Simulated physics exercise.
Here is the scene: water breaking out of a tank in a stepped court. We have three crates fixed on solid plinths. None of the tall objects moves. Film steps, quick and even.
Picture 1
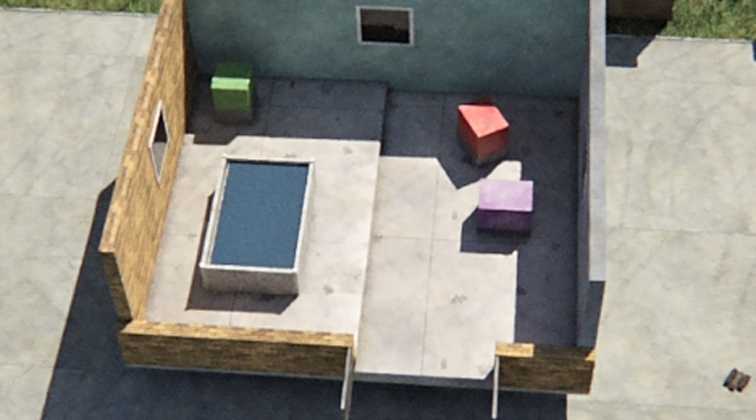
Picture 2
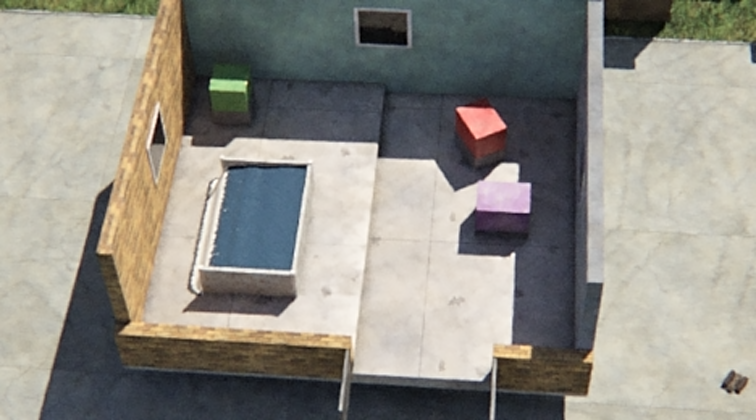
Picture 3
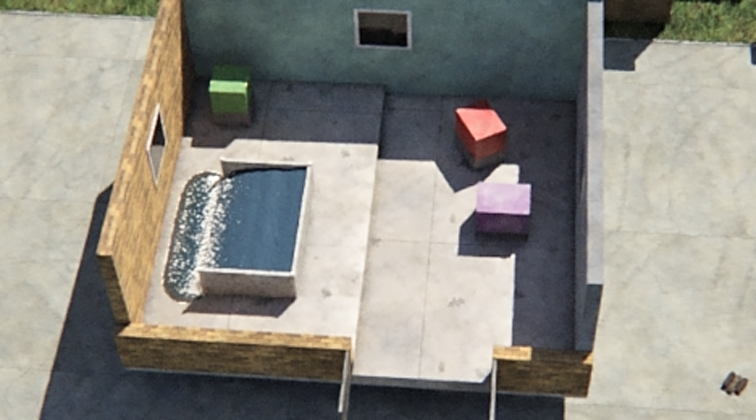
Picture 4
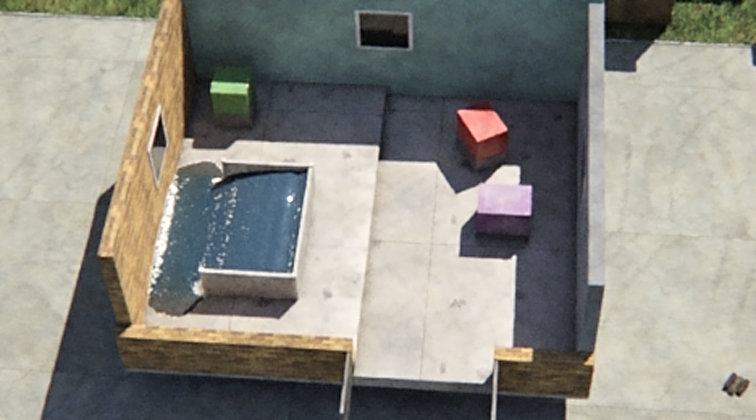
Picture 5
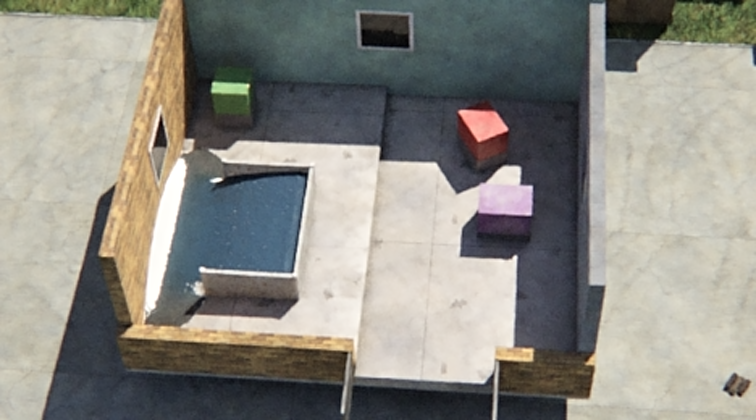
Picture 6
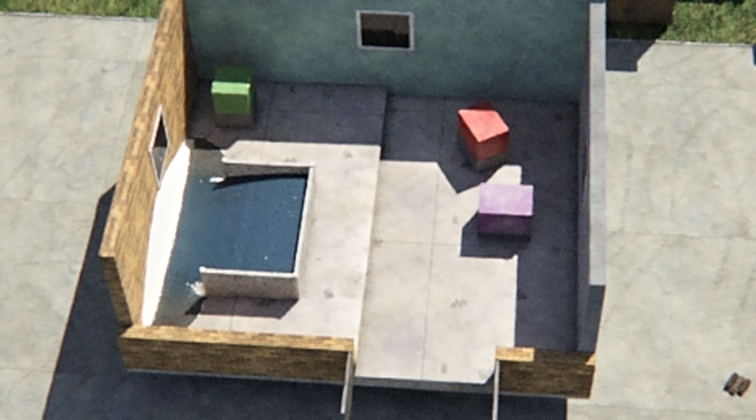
To begin with, a raised tank of dark blue water sits whole and still in a walled court with green, red and purple blocks. Then water breaks out of its left side, spreads in a glittering sheet over the pale floor, and reaches the brick wall, where a pale, curved edge forms.
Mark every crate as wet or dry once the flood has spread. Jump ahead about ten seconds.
Purple crate: Dry, green crate: Dry, red crate: Dry.
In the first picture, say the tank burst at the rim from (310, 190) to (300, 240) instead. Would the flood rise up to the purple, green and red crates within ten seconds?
The purple crate is flooded; the green crate never gets wet; the red crate never gets wet.
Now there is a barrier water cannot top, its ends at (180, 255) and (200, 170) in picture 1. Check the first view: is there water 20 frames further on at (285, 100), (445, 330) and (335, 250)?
Taking the three spots in order: Soaked, soaked, spared.
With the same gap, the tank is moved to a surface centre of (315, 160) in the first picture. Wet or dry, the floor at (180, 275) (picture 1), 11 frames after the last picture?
That point would end up soaked.
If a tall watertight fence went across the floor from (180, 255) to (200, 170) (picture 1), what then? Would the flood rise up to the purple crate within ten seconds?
Well, the purple one comes through dry in the end.
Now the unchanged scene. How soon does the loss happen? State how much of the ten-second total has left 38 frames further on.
Something close to 45 percent by that point.
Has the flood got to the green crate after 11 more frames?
Short answer for green: Got wet.
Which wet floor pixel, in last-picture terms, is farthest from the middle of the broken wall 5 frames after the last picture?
I'd say around (199, 81).
A moment on, water covers 15 % of the floor; the purple crate not reached, the green crate water round its plinth, the red crate not reached.
Next, water covers 25 % of the floor; the purple crate not reached, the green crate water round its plinth, the red crate not reached.
Then, water covers 55 % of the floor; the purple crate not reached, the green crate water round its plinth, the red crate not reached.
Later, water covers 85 % of the floor; the purple crate water round its plinth, the green crate water round its plinth, the red crate water round its plinth.
In the end, water covers 100 % of the floor; the purple crate stayed above the water, the green crate stayed above the water, the red crate stayed above the water.
